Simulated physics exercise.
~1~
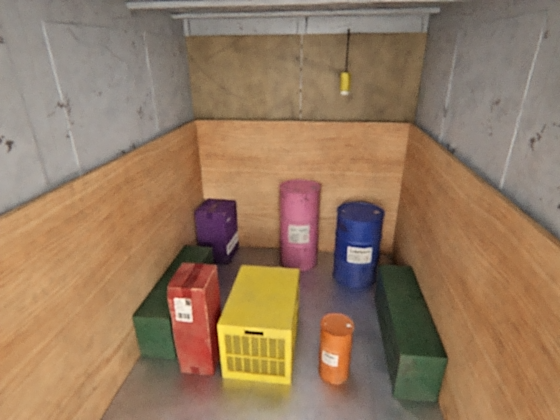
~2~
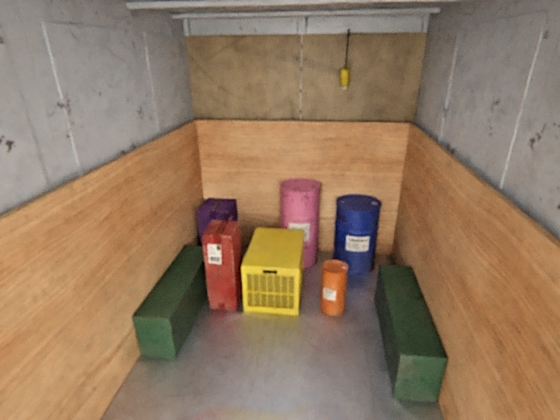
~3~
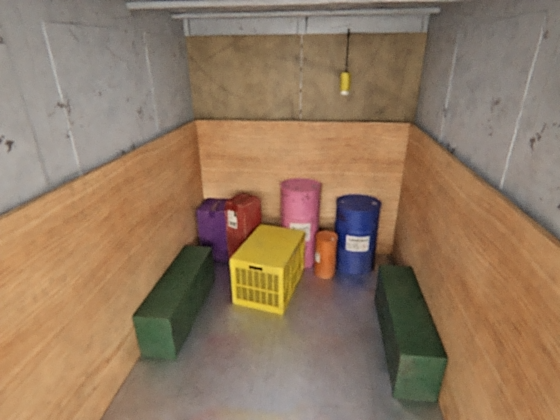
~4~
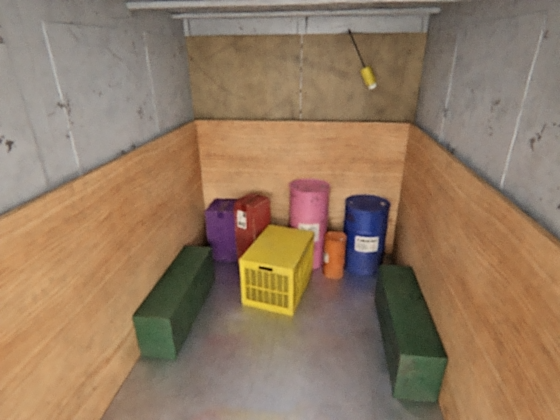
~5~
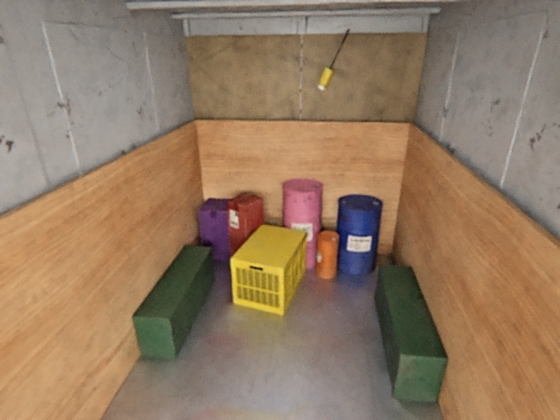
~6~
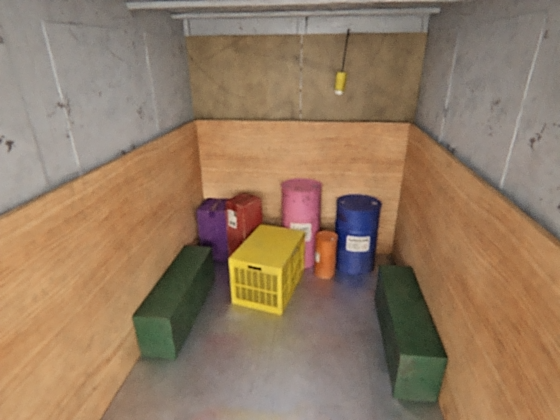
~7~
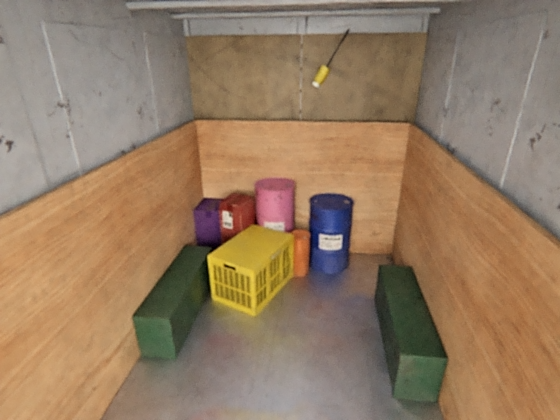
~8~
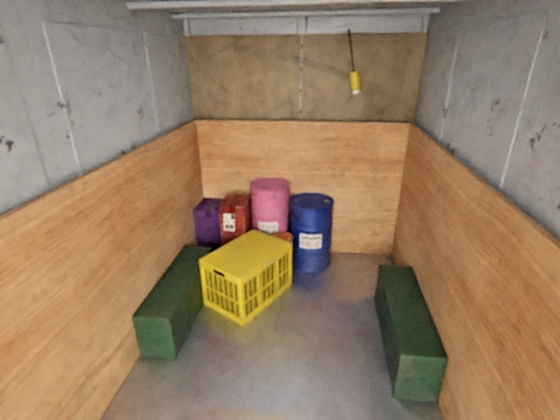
The loose boxes and drums in the van's load bay slid toward the front wall and bunched together, then shifted slightly right and back as the hanging lamp swung, before most drifted left and ended up still upright, with the yellow crate in front.
